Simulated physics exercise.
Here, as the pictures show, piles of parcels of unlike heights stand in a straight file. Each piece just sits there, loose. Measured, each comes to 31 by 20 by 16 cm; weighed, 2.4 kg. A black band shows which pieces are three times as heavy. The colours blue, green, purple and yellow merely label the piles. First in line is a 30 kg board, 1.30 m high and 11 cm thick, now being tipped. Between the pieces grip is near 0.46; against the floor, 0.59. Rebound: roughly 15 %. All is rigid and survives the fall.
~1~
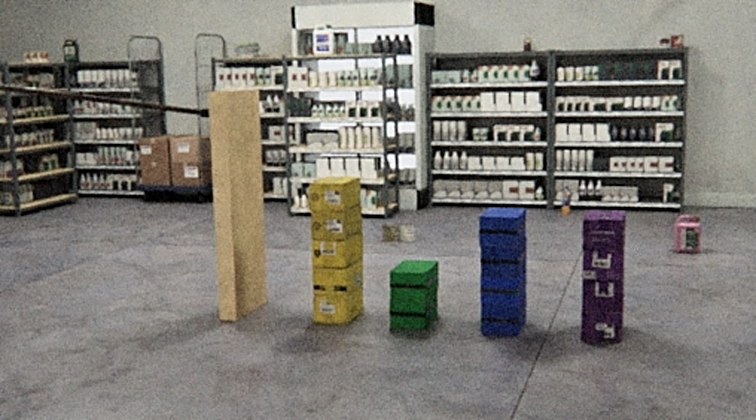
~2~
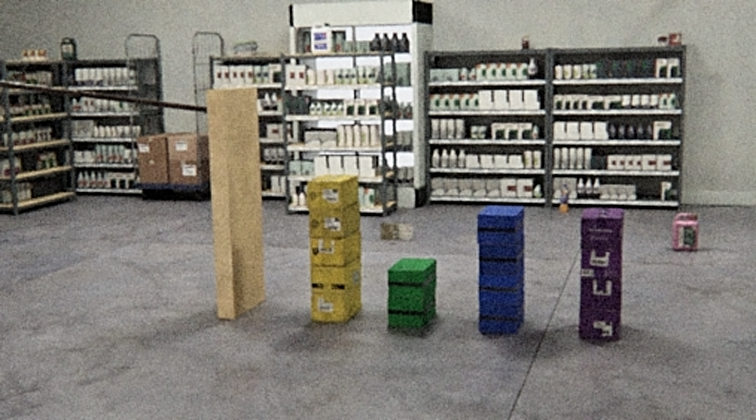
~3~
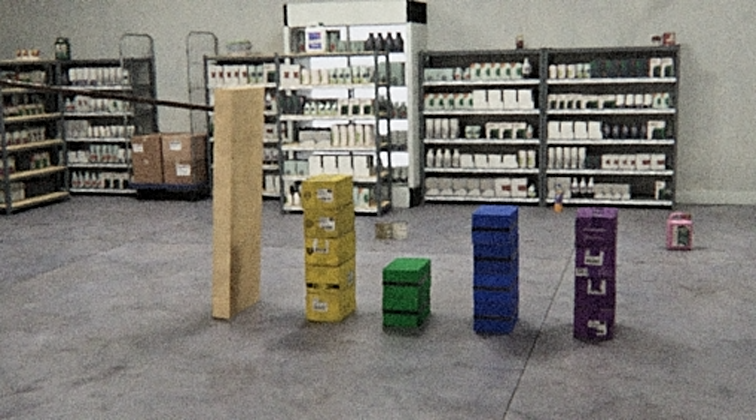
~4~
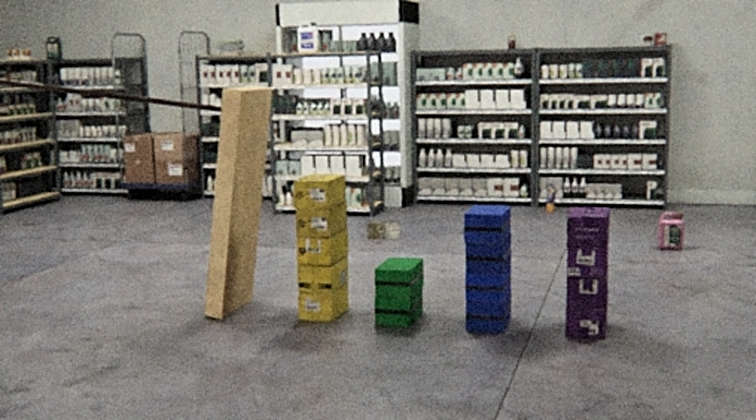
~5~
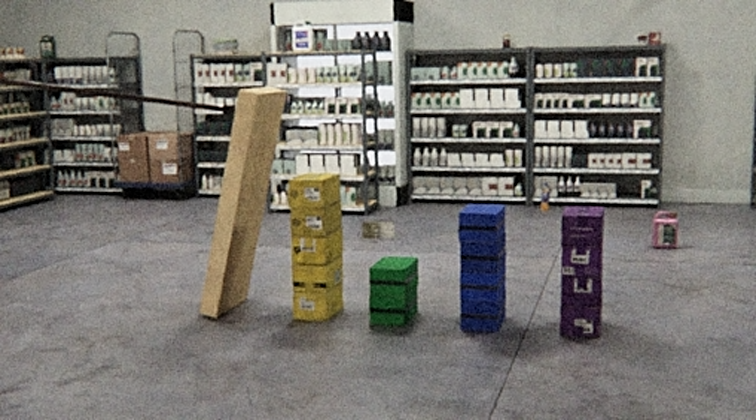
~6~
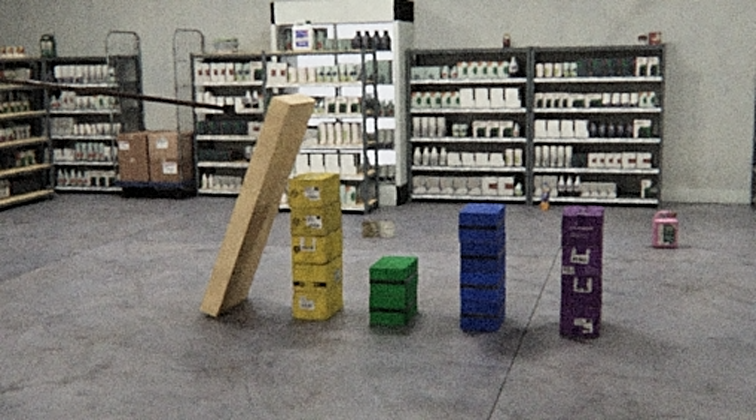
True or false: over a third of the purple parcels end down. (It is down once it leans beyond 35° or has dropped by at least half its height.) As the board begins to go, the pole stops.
False, it is under a third.
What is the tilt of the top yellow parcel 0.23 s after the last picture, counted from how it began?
About 10°.
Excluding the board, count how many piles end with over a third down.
All told, the figure is 1.
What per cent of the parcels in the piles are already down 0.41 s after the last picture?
35 %.
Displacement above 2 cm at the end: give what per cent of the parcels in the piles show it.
40 % shifted.
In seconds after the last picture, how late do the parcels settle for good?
Close to 1.0 s.
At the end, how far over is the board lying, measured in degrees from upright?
70°, roughly.
Then, 0.23 s on from the sixth picture, board 37° from upright; none of the 4 purple parcels down (0 of 15 in all colours); top purple parcel unmoved; top yellow parcel tipped 12°.
Then, 0.41 s on from the sixth picture, board 54° from upright; none of the 4 purple parcels down (5 of 15 in all colours); top purple parcel unmoved; top yellow parcel tipped 36°, 12 cm lower.
Then, 0.79 s on from the sixth picture, board 65° from upright; none of the 4 purple parcels down (4 of 15 in all colours); top purple parcel unmoved; top yellow parcel on its side.
Finally, board 68° from upright; none of the 4 purple parcels down (4 of 15 in all colours); top purple parcel unmoved; top yellow parcel on its side. That is 0 per cent. Seen by the last camera, middles, top purple parcel near (583, 225), top yellow parcel near (449, 301).
